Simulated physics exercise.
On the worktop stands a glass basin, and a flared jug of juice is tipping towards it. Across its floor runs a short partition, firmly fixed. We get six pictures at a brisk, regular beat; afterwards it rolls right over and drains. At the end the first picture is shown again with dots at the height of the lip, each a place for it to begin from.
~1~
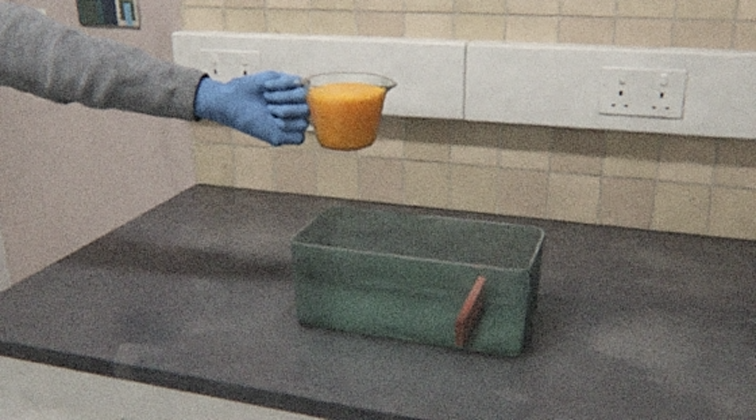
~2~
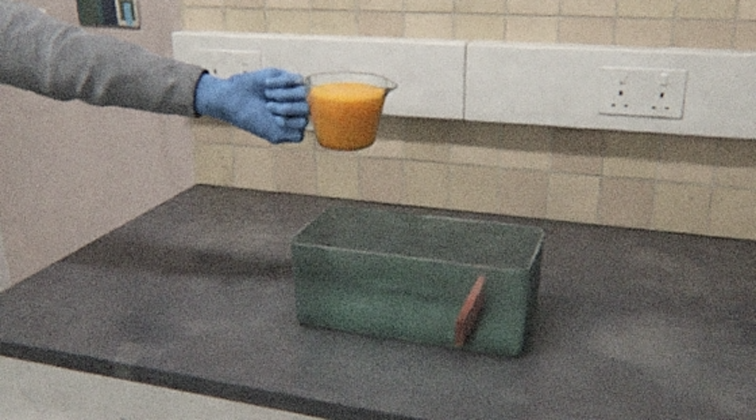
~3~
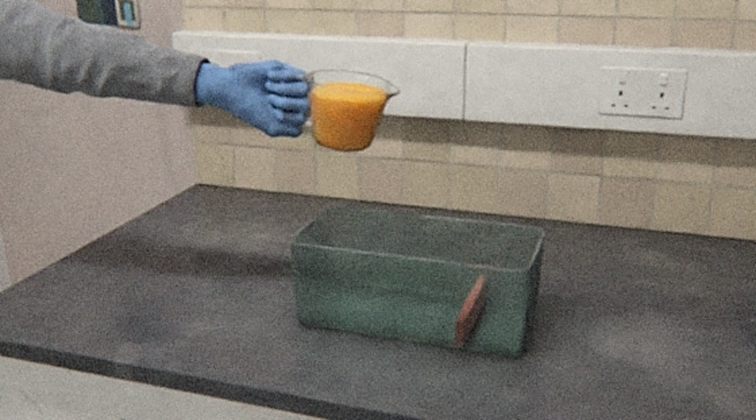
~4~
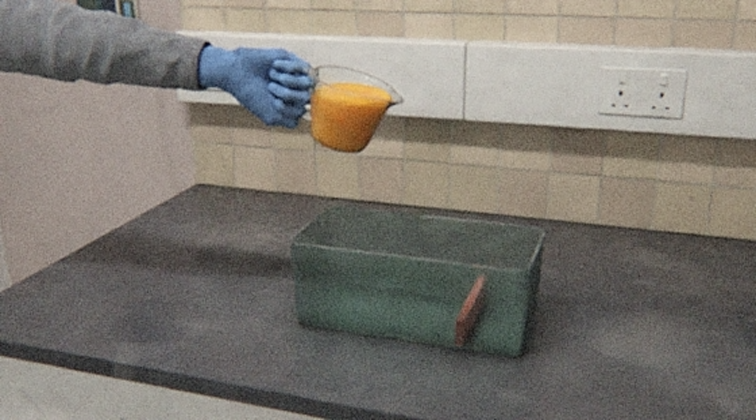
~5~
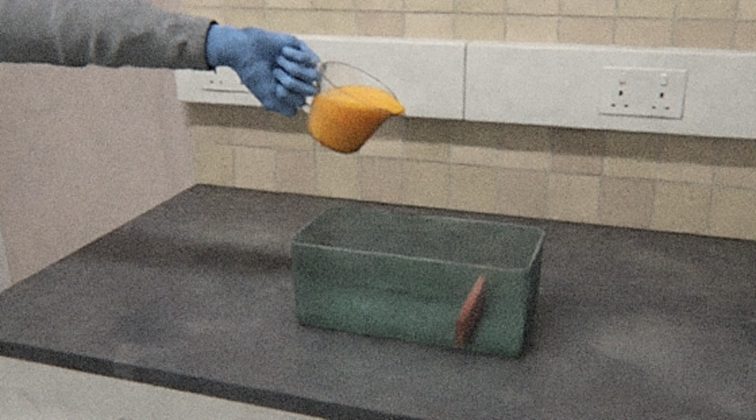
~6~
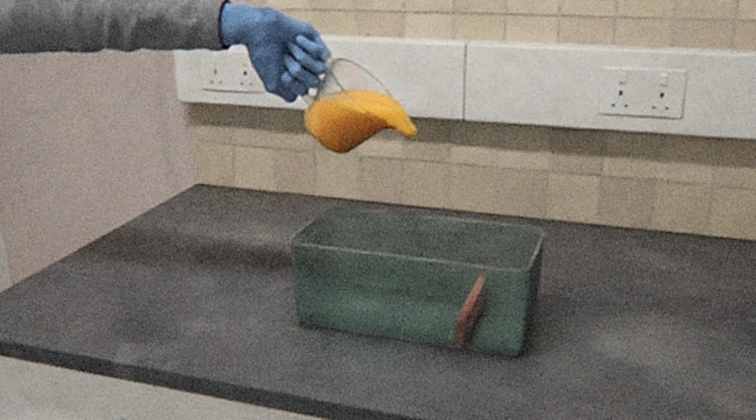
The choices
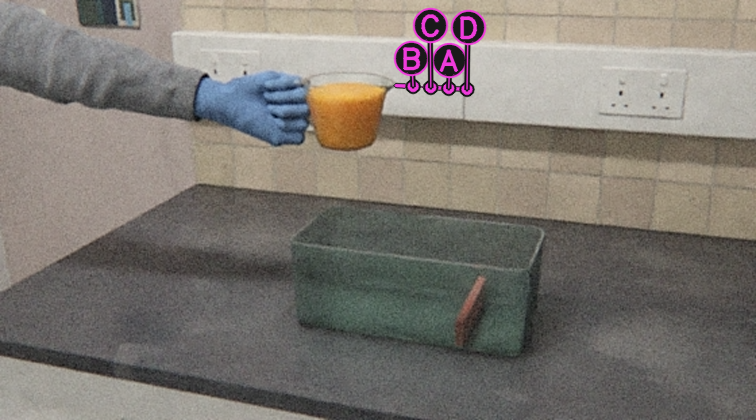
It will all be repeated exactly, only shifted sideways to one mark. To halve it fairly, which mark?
A.
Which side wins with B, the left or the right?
The left one.
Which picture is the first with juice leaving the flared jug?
Picture 5.
On the marked copy, A at (448, 88); B at (413, 86); C at (430, 87); D at (466, 89).
With A, about 50 % ends left of the wall and 45 % right of it; 5 % is lost outside.
With B, about 84 % ends left of the wall and 10 % right of it; 6 % is lost outside.
With C, about 71 % ends left of the wall and 26 % right of it; 3 % is lost outside.
With D, about 37 % ends left of the wall and 60 % right of it; 3 % is lost outside.
